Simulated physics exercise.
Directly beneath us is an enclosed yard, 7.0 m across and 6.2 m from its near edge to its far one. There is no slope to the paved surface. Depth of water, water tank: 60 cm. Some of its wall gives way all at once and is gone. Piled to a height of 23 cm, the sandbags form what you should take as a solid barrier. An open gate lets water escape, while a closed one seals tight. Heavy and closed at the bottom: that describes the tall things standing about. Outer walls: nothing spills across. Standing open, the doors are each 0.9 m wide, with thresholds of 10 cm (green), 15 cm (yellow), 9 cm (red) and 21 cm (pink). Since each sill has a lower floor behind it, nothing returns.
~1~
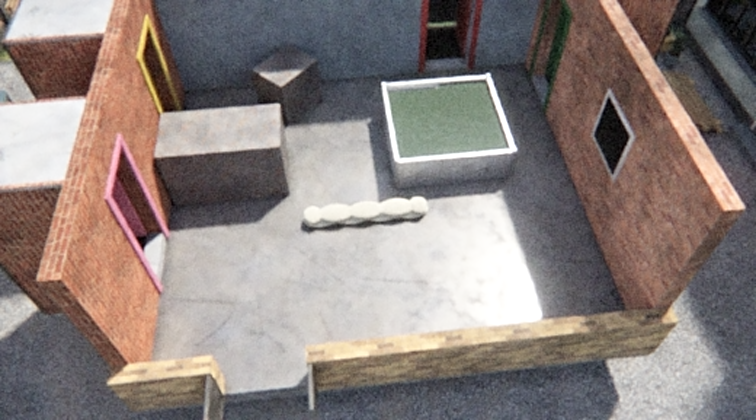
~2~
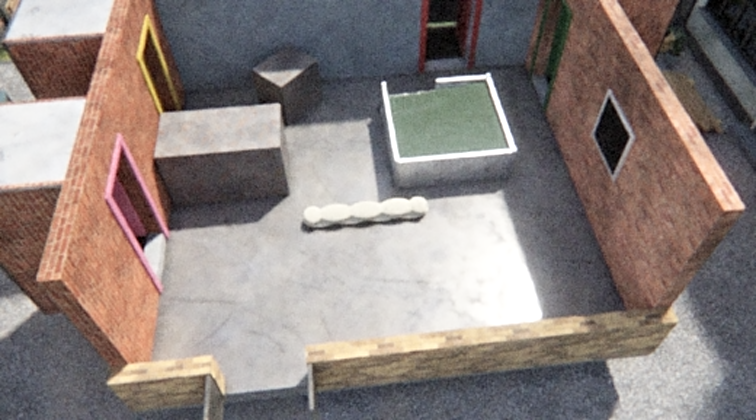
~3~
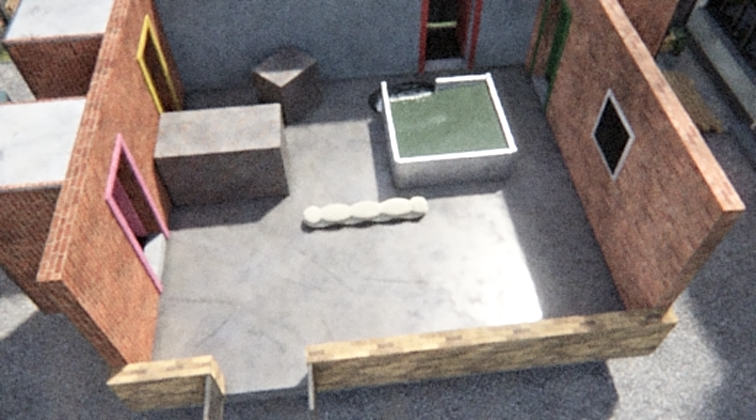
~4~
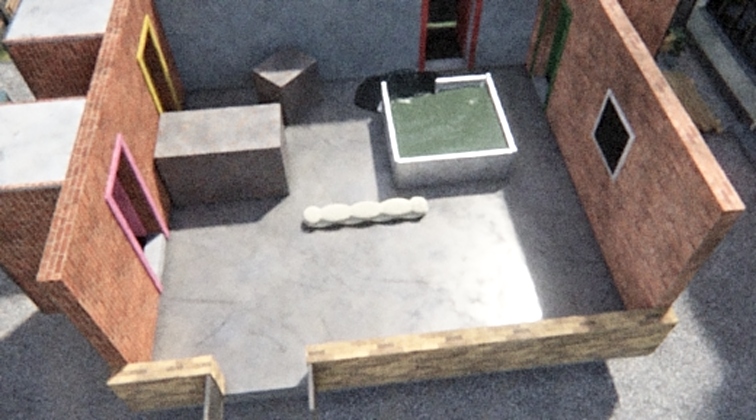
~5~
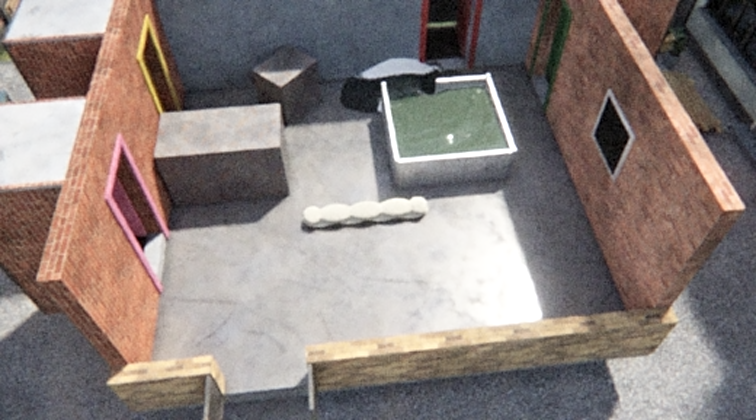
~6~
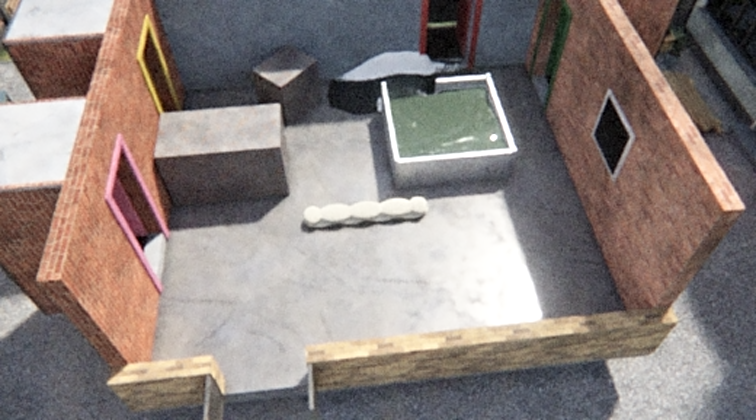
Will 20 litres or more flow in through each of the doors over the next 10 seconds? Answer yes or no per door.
Green door: Yes, yellow door: No, red door: Yes, pink door: No.
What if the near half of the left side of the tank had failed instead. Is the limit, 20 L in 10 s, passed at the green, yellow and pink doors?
Green: Within the limit; yellow: Within the limit; pink: Within the limit.
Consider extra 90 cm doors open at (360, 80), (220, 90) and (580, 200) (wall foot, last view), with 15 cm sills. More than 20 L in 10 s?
The first one exceeds it, the second one doesn't reach it, and the third one doesn't reach it.
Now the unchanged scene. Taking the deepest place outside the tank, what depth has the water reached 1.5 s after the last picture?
Peak depth: Approx. 44 cm.
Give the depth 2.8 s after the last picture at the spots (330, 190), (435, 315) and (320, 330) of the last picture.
Spot one 2 cm, spot two 0 cm, spot three 0 cm.
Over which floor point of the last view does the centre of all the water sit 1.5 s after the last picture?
The water's centre is around (416, 119).
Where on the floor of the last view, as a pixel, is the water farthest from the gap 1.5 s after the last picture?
That lands around (186, 92) in the last picture.
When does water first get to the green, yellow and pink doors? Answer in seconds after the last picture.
The front reaches green at 1.0 s, yellow at 1.8 s, pink at 5.0 s.
Then, 0.7 s after the last picture water covers 10 % of the floor and is deepest (44 cm) near (392, 81); green door not reached, yellow door not reached, red door 18 cm at the sill, 16 L in, pink door not reached.
Then, 1.5 s after the last picture water covers 20 % of the floor and is deepest (44 cm) near (312, 87); green door 18 cm at the sill, 4 L in, yellow door not reached, red door 17 cm at the sill, 43 L in, pink door not reached.
Then, 2.8 s after the last picture water covers 40 % of the floor and is deepest (26 cm) near (321, 81); green door 17 cm at the sill, 45 L in, yellow door 4 cm at the sill, 0 L in, red door 14 cm at the sill, 73 L in, pink door not reached.
Then, 5.3 s after the last picture water covers 65 % of the floor and is deepest (16 cm) near (313, 93); green door 13 cm at the sill, 78 L in, yellow door 7 cm at the sill, 0 L in, red door 9 cm at the sill, 91 L in, pink door 3 cm at the sill, 0 L in.
Then, 9.3 s after the last picture water covers 90 % of the floor and is deepest (10 cm) near (313, 93); green door 7 cm at the sill, 83 L in, yellow door 8 cm at the sill, 0 L in, red door 6 cm at the sill, 93 L in, pink door 4 cm at the sill, 0 L in.
